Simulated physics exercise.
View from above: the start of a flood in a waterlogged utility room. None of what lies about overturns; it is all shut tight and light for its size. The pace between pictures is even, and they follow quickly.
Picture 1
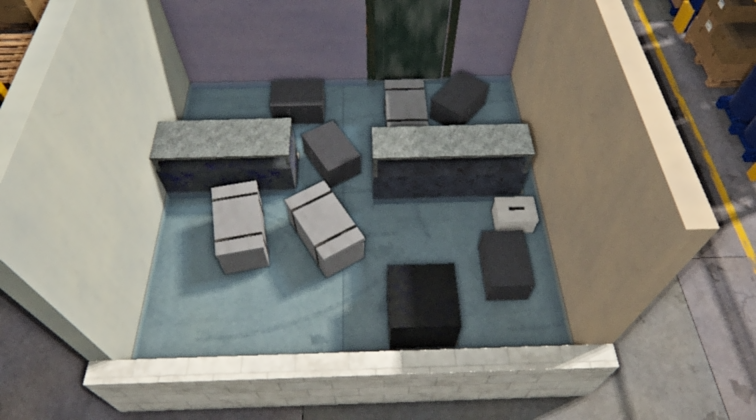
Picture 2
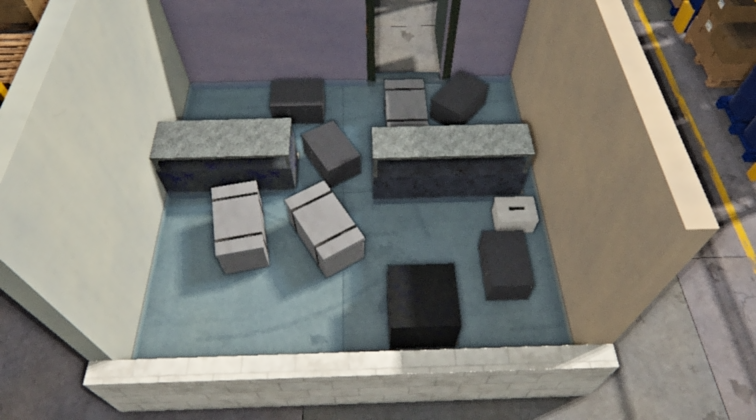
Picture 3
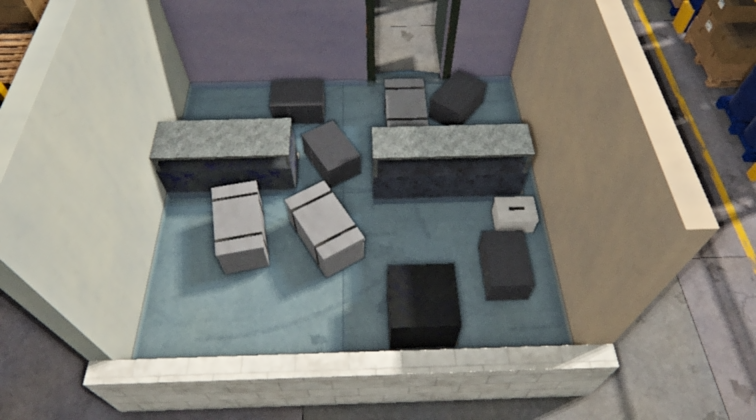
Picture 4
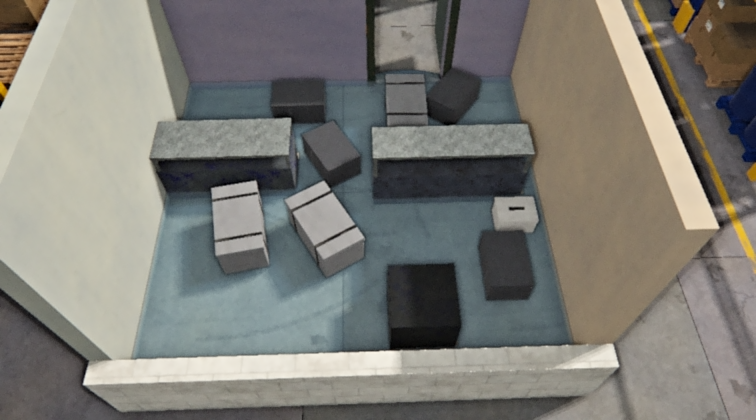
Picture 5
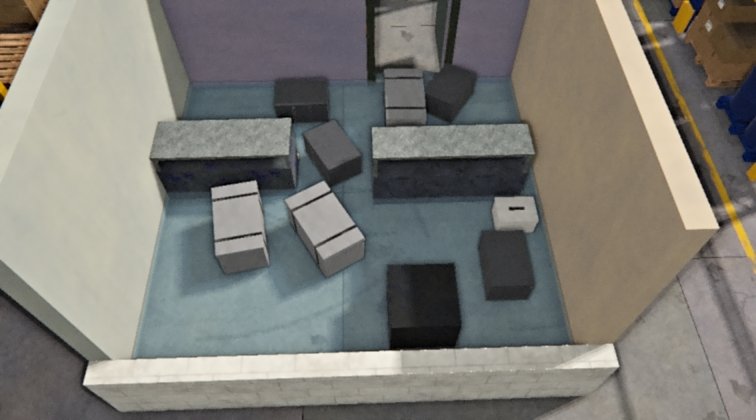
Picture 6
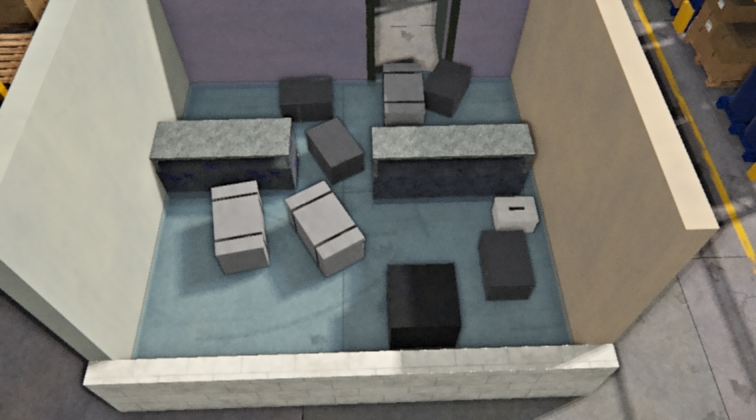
In a waterlogged utility room, the dark doorway turns pale, then boxes near it drift slightly.
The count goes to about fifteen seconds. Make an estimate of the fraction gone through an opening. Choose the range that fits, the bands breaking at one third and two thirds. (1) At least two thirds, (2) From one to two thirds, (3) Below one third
Answer: 2.
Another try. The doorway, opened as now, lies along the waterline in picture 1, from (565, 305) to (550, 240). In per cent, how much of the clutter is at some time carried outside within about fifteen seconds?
Estimated share: Around 50 %.
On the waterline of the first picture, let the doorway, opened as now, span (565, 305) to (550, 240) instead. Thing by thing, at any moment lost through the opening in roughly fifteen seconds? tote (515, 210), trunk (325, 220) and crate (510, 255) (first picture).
Looking at them in turn, number one is flushed away, number two is flushed away, and number three is flushed away.
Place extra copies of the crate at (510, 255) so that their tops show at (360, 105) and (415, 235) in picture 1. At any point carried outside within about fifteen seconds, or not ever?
Swept away; held back.
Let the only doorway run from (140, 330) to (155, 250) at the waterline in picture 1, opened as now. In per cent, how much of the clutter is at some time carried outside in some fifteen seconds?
Estimate: Close to 0 per cent.
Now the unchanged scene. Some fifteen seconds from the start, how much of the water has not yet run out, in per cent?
Close to 66 per cent, I think.
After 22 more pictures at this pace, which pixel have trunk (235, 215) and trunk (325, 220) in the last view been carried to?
I'd say close to (304, 199) and close to (401, 75).
A moment on, 0 of 8 are out; 8 afloat.
Next, 2 of 8 are out; 6 afloat.
Later, 3 of 8 are out; 5 afloat.
In the end, 4 of 8 are out; 4 afloat.
